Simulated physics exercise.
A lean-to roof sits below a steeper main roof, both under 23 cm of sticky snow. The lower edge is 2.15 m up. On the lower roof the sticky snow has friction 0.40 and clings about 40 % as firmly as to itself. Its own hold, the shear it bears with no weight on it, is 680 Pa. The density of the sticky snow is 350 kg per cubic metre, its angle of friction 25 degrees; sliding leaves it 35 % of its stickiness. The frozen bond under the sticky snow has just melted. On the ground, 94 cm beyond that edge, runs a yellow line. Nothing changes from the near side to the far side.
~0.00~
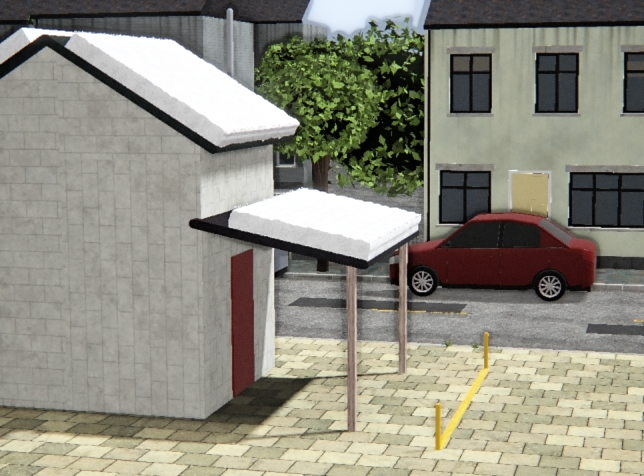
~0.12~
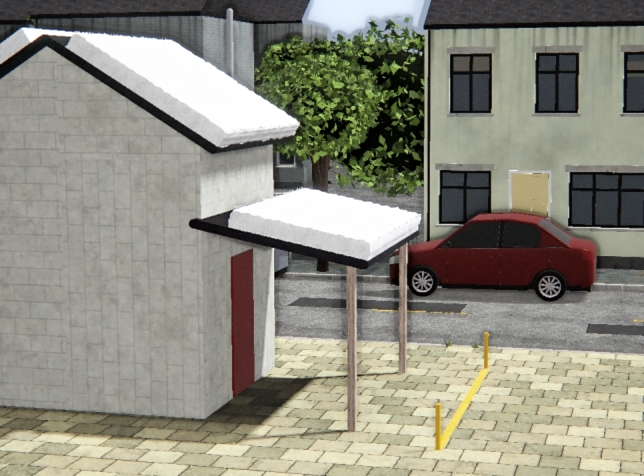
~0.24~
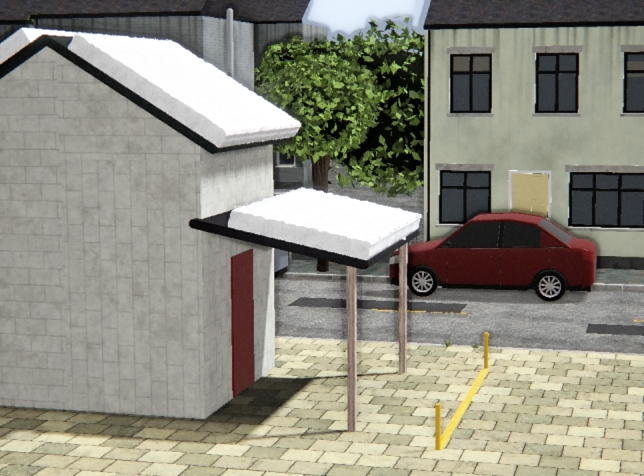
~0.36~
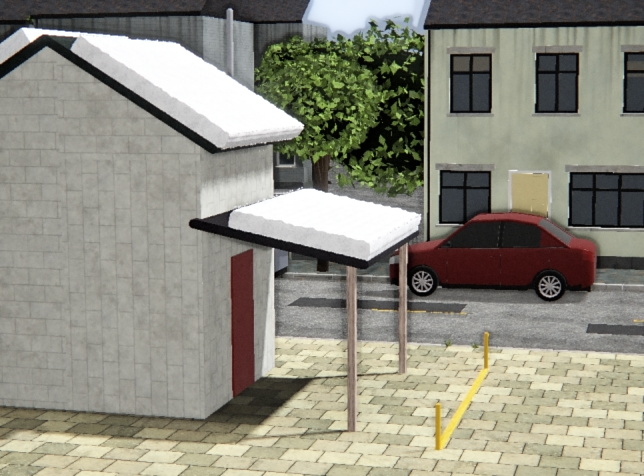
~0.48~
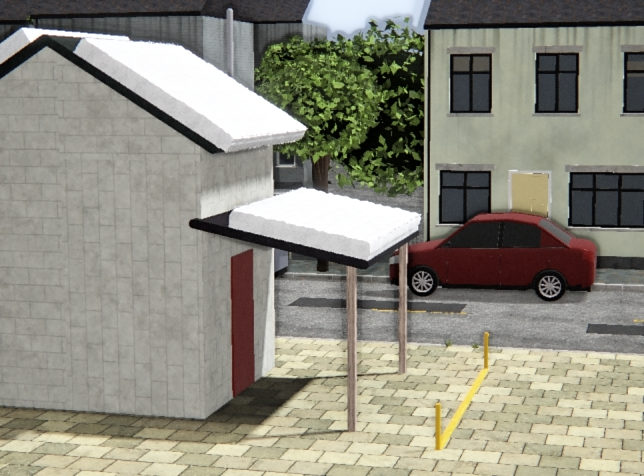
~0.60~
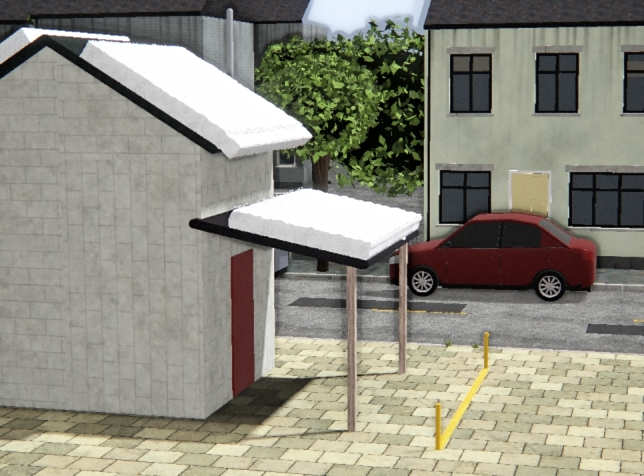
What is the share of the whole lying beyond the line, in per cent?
It comes to some 0 %.
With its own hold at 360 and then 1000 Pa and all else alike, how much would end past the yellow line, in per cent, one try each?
In that order: 14 %, 0 %.
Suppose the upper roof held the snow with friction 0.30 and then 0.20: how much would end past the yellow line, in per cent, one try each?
In that order: 5 %, 14 %.
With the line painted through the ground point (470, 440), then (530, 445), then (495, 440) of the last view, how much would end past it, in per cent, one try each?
In that order: 0 %, 0 %, 0 %.
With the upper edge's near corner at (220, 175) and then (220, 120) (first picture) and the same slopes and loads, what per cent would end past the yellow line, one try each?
In turn about 0 %, 4 %.
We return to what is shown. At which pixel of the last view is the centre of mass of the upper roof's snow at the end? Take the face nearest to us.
At about (293, 209).
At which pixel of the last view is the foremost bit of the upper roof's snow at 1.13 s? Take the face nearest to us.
At about (271, 215).
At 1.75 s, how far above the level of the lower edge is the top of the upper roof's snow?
Roughly 1.7 m.
By 1.13 s, none is below the lower edge and 0 % is past the line.
By 1.75 s, none is below the lower edge and 0 % is past the line.
By 2.38 s, none is below the lower edge and 0 % is past the line.
By 3.00 s, none is below the lower edge and 0 % is past the line.
By 3.10 s, at the end, none is below the lower edge and 0 % is past the line.
